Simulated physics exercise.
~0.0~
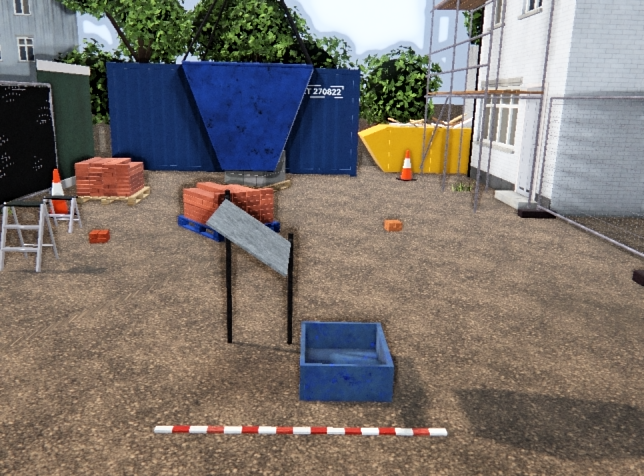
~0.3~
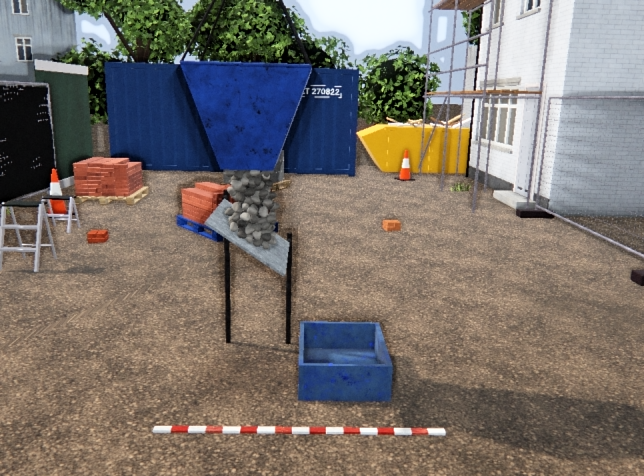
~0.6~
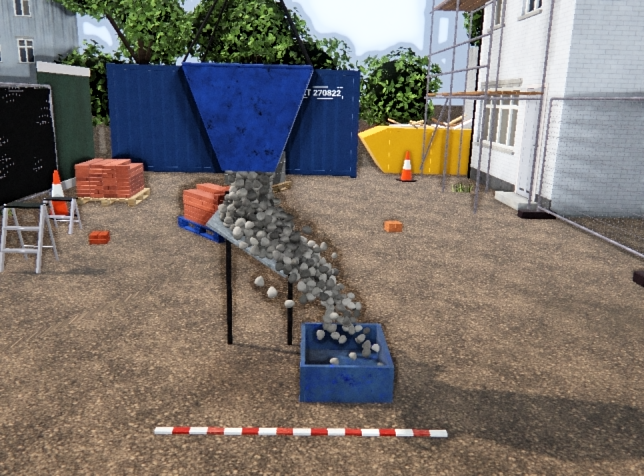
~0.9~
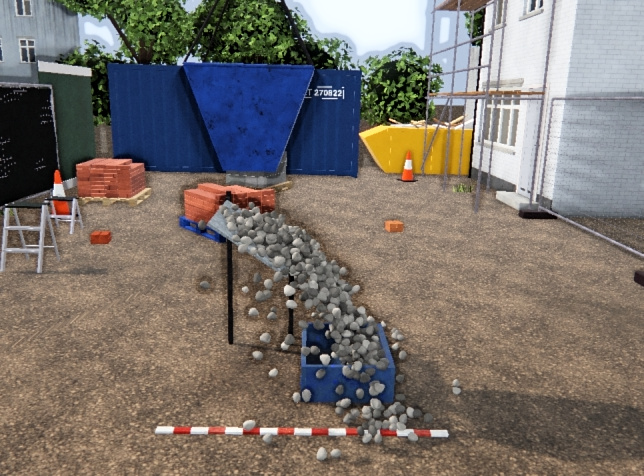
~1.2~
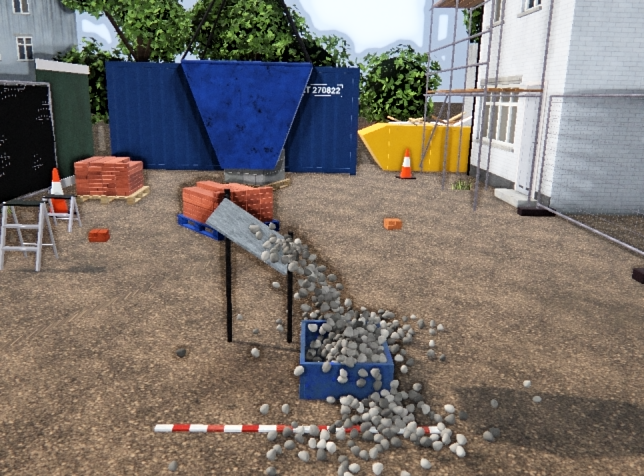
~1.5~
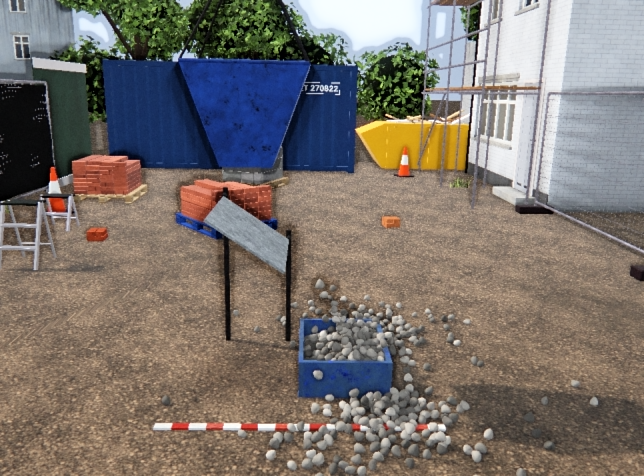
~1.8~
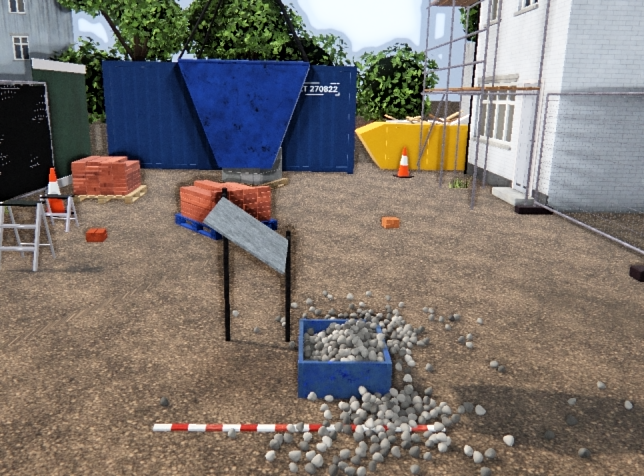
A large blue hopper stands before a blue shipping container in a gravelly building yard, seen from a slightly raised, gently swaying view, with red bricks to the left and a yellow skip and pale building to the right. Below it, a grey sloping plate on black legs points down towards an open blue bin behind a red and white striped pole. Grey stones drop from the hopper onto the plate, slide down to the right and pour into the bin. The bin fills and many stones spill around it, some rolling past the pole. Finally the plate is bare, the bin is heaped, and scattered stones lie mostly in front and to the right.
